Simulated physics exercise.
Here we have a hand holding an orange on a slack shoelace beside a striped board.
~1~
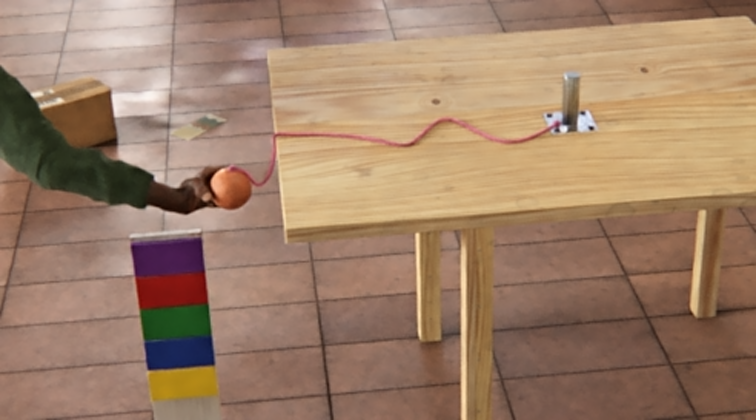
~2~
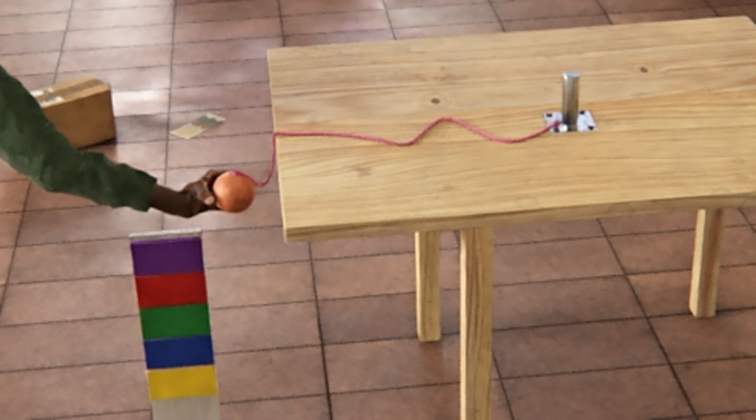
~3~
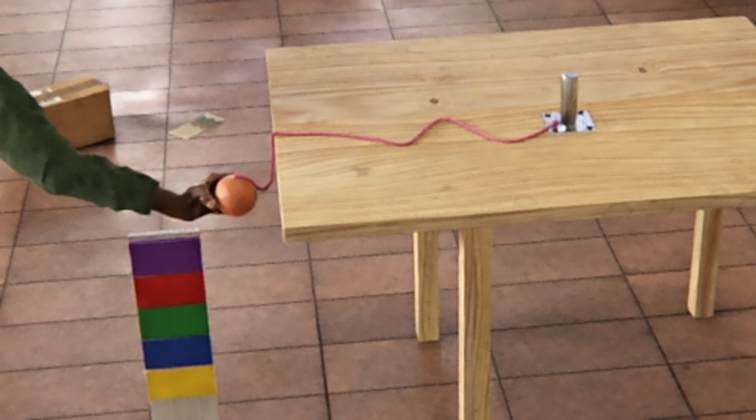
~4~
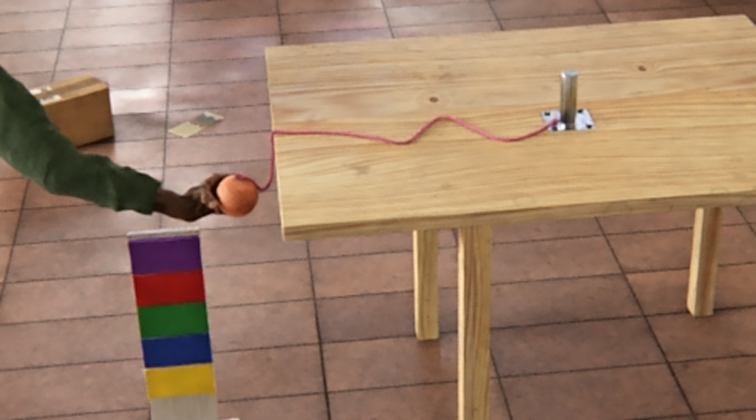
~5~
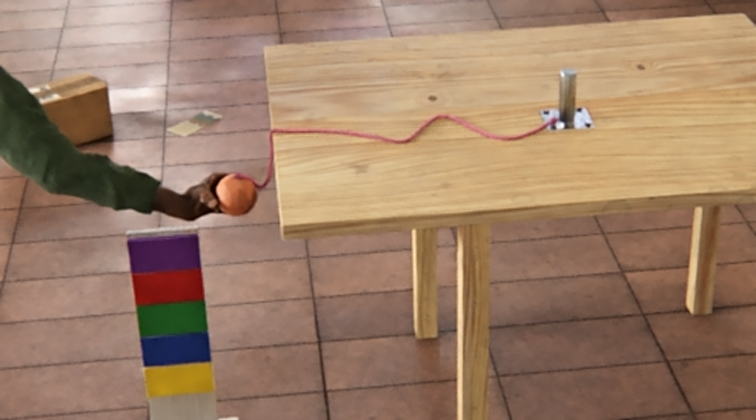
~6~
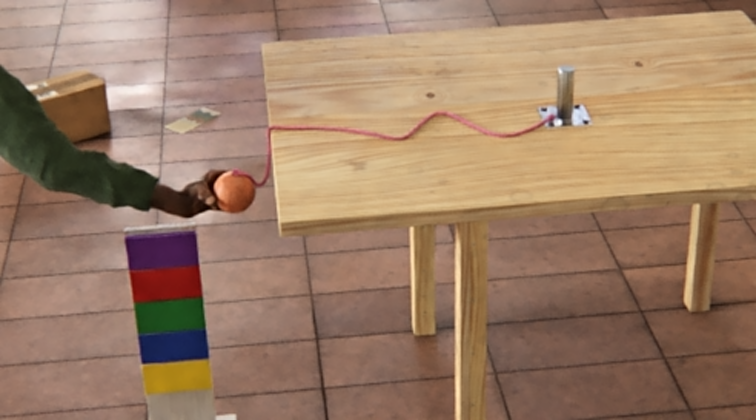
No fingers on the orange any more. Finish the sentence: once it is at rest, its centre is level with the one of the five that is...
Green.
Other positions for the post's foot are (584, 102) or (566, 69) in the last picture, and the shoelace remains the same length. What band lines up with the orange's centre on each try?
First try: Red; second try: Red.
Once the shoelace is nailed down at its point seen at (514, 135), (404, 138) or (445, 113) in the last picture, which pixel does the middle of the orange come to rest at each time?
(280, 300), (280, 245), (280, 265).
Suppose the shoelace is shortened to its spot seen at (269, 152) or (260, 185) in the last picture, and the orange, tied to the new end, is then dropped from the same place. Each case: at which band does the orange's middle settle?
Cut one gives purple; cut two gives red.
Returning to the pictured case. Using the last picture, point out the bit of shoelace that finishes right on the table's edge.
Approximately at (343, 130) in the final frame.
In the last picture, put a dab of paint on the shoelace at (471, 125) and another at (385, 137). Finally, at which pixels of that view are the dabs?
End: (445, 126) and then (315, 137).
Soon after, orange near (298, 296); level with green.
Then, orange near (275, 313); level with green.
At rest, orange near (281, 313); level with green. The shoelace holds its middle at green.
